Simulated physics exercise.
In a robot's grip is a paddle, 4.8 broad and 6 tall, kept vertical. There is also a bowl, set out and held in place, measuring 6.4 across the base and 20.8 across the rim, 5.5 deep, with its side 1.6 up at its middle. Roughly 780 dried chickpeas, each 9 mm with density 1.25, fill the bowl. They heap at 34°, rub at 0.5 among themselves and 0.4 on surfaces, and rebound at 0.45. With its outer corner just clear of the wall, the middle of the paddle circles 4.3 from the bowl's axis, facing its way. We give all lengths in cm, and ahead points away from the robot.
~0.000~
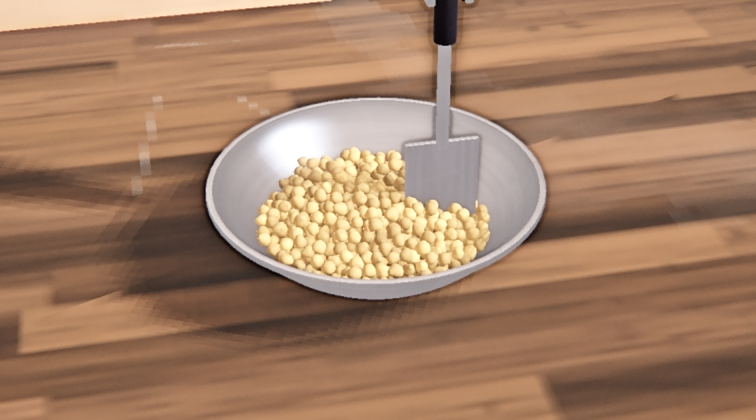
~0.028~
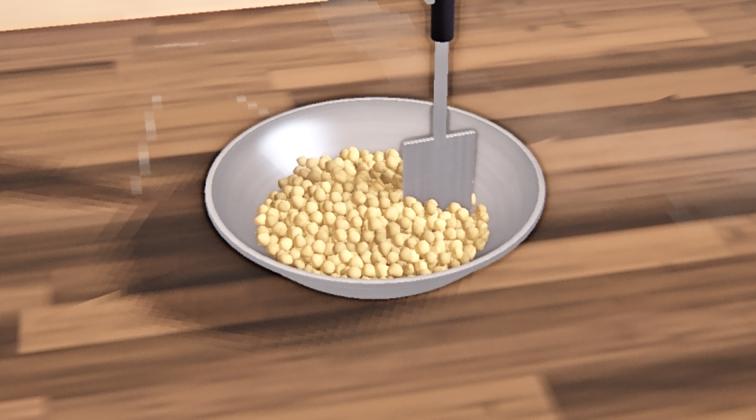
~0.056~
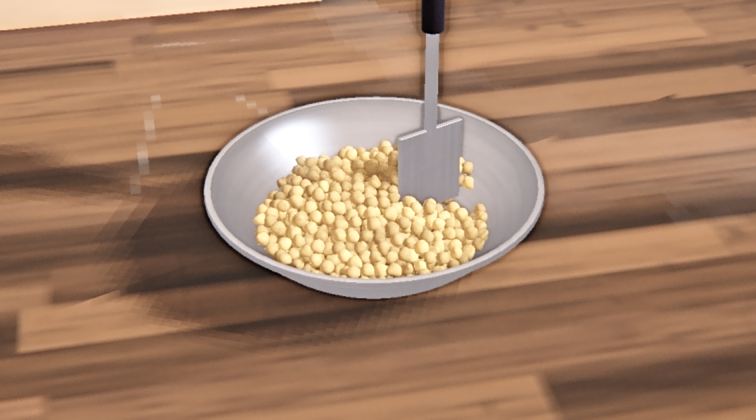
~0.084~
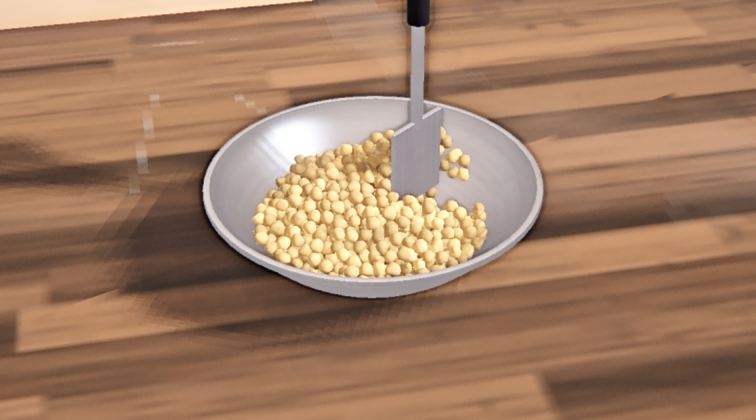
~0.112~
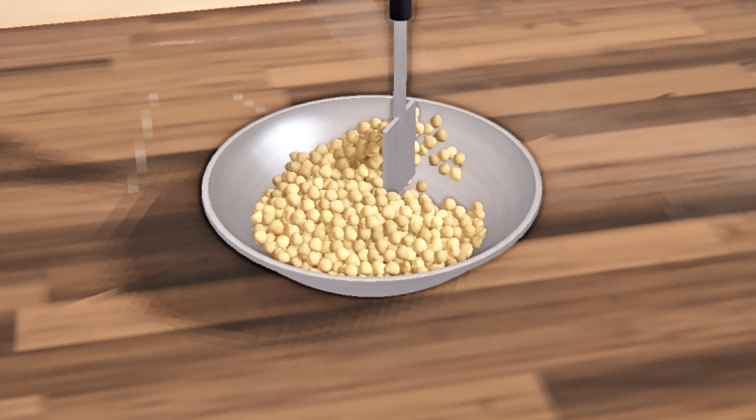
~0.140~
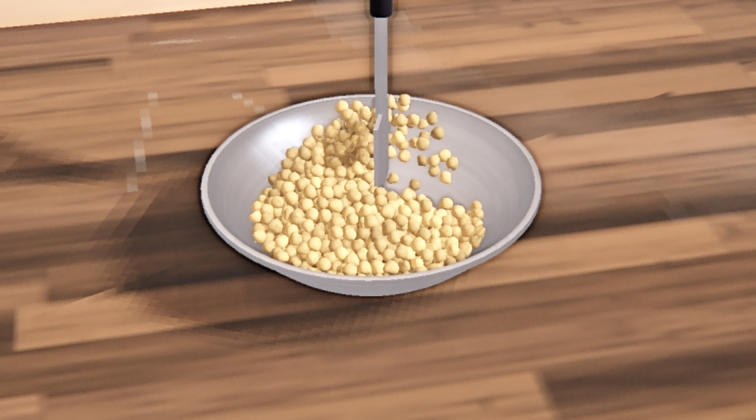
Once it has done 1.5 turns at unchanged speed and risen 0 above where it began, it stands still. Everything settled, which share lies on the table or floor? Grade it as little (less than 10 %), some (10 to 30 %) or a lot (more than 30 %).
Grade: Some, 10 to 30 %.
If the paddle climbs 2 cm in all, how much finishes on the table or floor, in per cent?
My guess is close to 10 per cent.
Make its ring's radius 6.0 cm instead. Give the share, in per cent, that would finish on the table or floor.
Some 15 percent would.
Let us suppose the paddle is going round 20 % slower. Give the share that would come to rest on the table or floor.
Then roughly 10 %.
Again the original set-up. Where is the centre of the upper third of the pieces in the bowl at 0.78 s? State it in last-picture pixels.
Roughly pixel (359, 148).
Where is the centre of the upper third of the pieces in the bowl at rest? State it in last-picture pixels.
I'd say close to (302, 229).
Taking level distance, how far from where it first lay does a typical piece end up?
Some 8 centimetres or so.
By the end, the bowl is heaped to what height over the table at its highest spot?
Height: Roughly 6.5 cm.
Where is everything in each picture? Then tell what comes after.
The first picture shows the paddle neck at (443, 120), 0° round; upper third of the load around (368, 208), from x 260 to 485, top at y 155; 778 in the bowl.
The second picture shows the paddle neck at (440, 117), 6° round; upper third of the load around (368, 208), from x 260 to 485, top at y 155.
The third picture shows the paddle neck at (431, 108), 21° round; upper third of the load around (370, 203), from x 260 to 480, top at y 150.
The fourth picture shows the paddle neck at (417, 100), 37° round; upper third of the load around (369, 197), from x 260 to 480, top at y 130.
The fifth picture shows the paddle neck at (400, 95), 53° round; upper third of the load around (362, 188), from x 255 to 480, top at y 115.
The sixth picture shows the paddle neck at (381, 91), 69° round; upper third of the load around (352, 179), from x 255 to 480, top at y 100; 778 in the bowl.
After 0.46 s, 253° round, highest piece 9 above the table; 730 in the bowl, 28 on the table or floor, 20 in flight or on the tool.
After 0.78 s, 77° round, highest piece 7 above the table; 686 in the bowl, 87 on the table or floor, 5 in flight or on the tool.
After 1.14 s, 180° round, highest piece 6 above the table; 661 in the bowl, 116 on the table or floor, 1 in flight or on the tool.
After 1.84 s, 180° round, highest piece 6 above the table; 661 in the bowl, 117 on the table or floor.
In the end, 661 in the bowl, 117 on the table or floor. That is 15 % on the table or floor.
